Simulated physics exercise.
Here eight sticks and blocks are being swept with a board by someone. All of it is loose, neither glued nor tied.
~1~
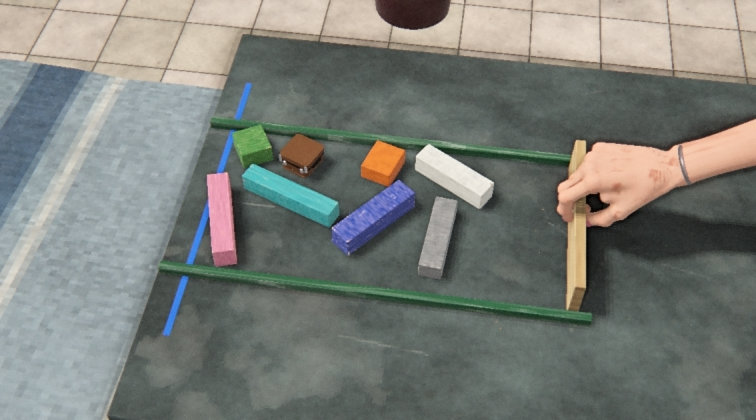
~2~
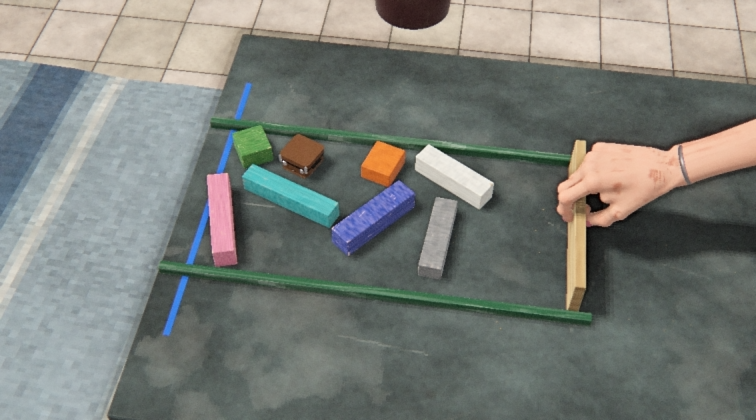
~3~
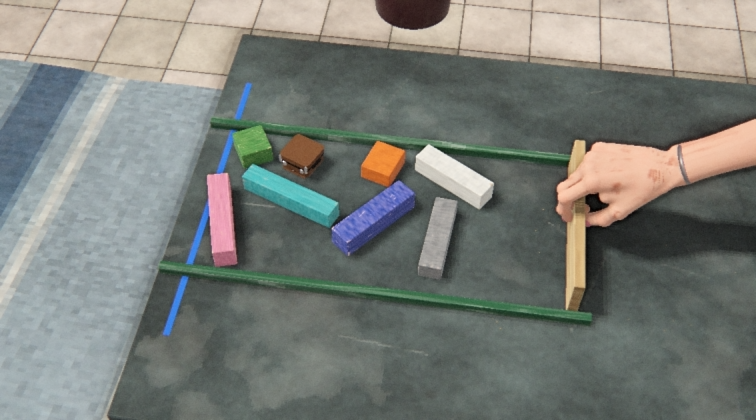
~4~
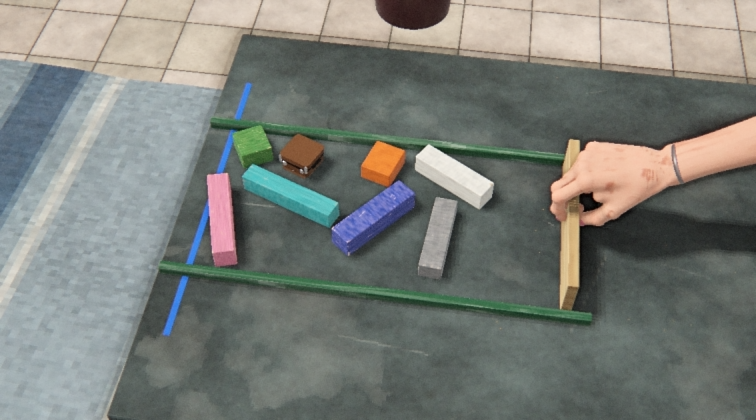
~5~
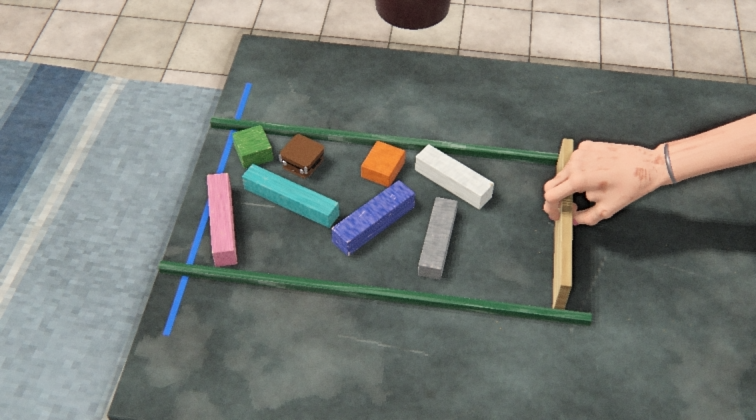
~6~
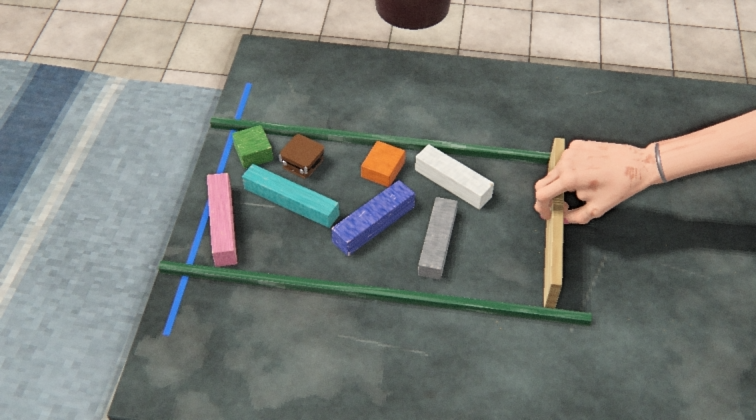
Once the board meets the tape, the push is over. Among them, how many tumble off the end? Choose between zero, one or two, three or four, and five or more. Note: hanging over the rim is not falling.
The count is five or more.
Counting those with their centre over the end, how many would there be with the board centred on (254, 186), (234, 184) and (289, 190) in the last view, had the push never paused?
Respectively, 2, 3 and 0.
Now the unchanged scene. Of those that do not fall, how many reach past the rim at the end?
Number: 0.
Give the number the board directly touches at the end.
2 in contact.
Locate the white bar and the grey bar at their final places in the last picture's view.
The white bar settles near (213, 152); as for the grey bar, near (191, 218).
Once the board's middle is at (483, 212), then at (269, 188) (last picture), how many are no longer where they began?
First position 1; second position 8.
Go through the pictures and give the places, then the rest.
Pink bar (222, 218); green block (253, 146); turquoise bar (291, 195); board (577, 223); tape (212, 195), in the first picture.
Green block (253, 147); board (577, 223), in the second picture.
Turquoise bar (291, 196); brown case (303, 158), in the third picture.
Pink bar (222, 219); white bar (454, 177), in the fourth picture.
Green block (253, 147); orange block (383, 164), in the fifth picture.
Pink bar (222, 219); green block (253, 147); turquoise bar (291, 196); board (555, 220); tape (212, 195), in the sixth picture.
A little later, none off yet; pink bar at rest near (222, 219); green block at rest near (253, 147); turquoise bar at rest near (291, 196).
When it is over, the number that fall off is five or more; down, blue bar, orange block, brown case, turquoise bar, green block and pink bar.
